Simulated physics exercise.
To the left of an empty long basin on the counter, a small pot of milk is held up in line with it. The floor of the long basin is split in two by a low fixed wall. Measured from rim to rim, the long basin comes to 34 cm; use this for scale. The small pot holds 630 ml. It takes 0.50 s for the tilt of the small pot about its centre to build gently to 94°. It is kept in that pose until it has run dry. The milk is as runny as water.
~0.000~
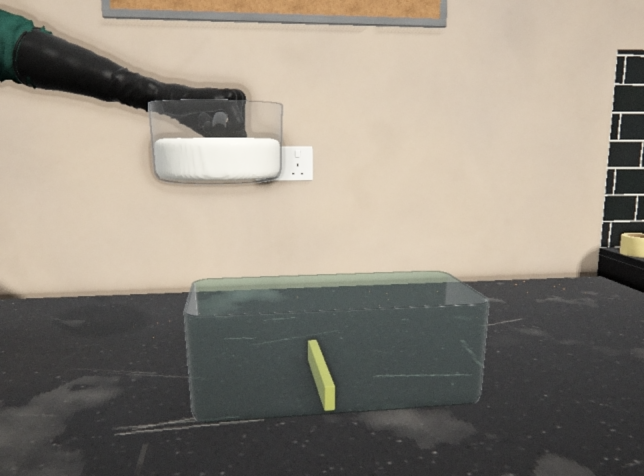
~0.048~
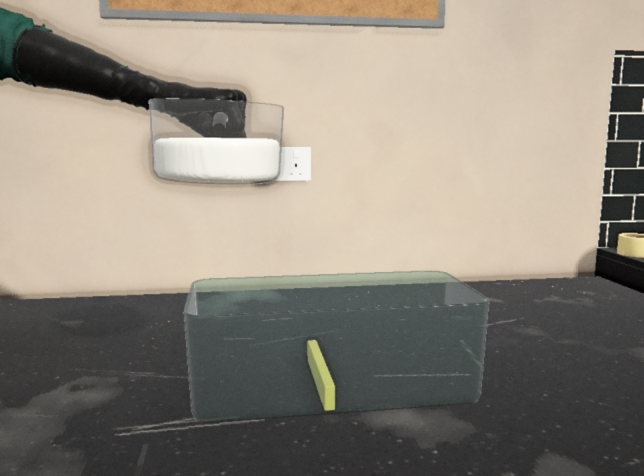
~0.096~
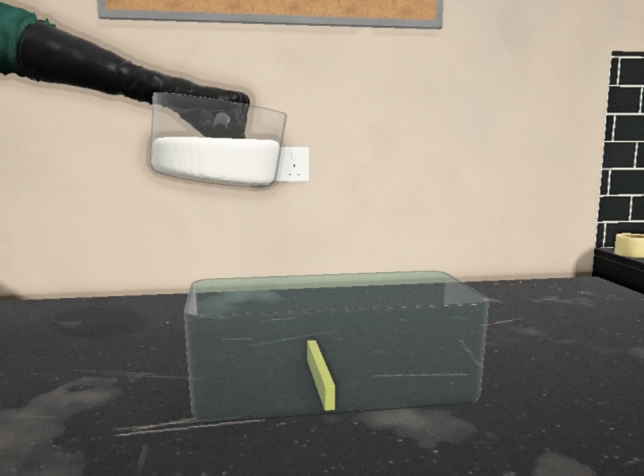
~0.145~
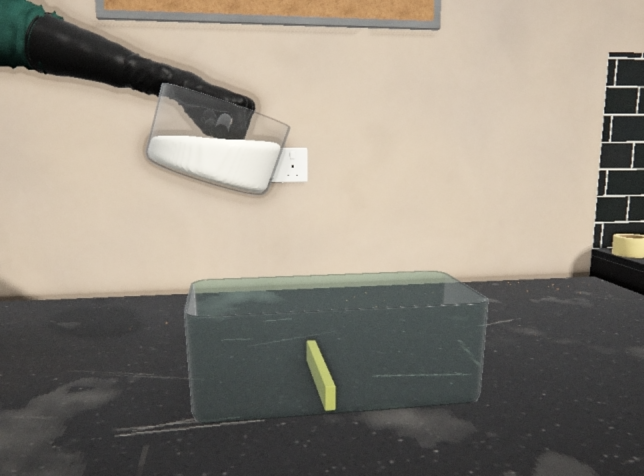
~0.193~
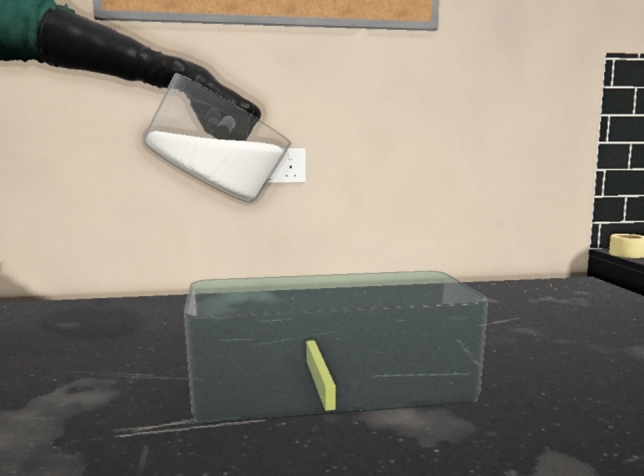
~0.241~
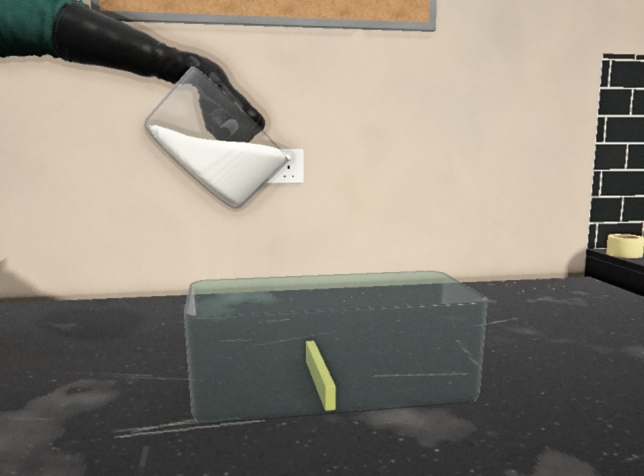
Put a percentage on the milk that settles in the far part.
Roughly 82 per cent ends up there.
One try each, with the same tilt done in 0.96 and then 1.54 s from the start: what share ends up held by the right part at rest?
The first try gives around 80 percent, the second around 80 percent.
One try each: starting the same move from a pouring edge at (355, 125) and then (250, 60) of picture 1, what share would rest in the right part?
Respectively 80 and 35 %.
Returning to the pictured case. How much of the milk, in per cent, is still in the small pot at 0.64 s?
About 18 per cent.
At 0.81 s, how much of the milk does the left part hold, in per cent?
The fraction is near 10 percent.
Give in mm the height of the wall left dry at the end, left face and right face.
Left roughly 26 mm; right roughly 10 mm.
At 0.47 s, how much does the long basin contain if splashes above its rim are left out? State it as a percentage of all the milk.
I'd put it near 10 percent.
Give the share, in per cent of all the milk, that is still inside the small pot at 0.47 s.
Near 38 in a hundred.
By 0.47 s the tilt is 93° and 38 per cent is still to pour, 2 is left of the wall and 9 right of it.
By 0.64 s the tilt is 94° and 17 per cent is still to pour, 9 is left of the wall and 62 right of it.
By 0.81 s the tilt is 94° and 6 per cent is still to pour, 10 is left of the wall and 75 right of it.
By 1.00 s the tilt is 94° and 2 per cent is still to pour, 12 is left of the wall and 82 right of it.
At rest 16 per cent lies left of the wall, 82 right of it and 2 outside.
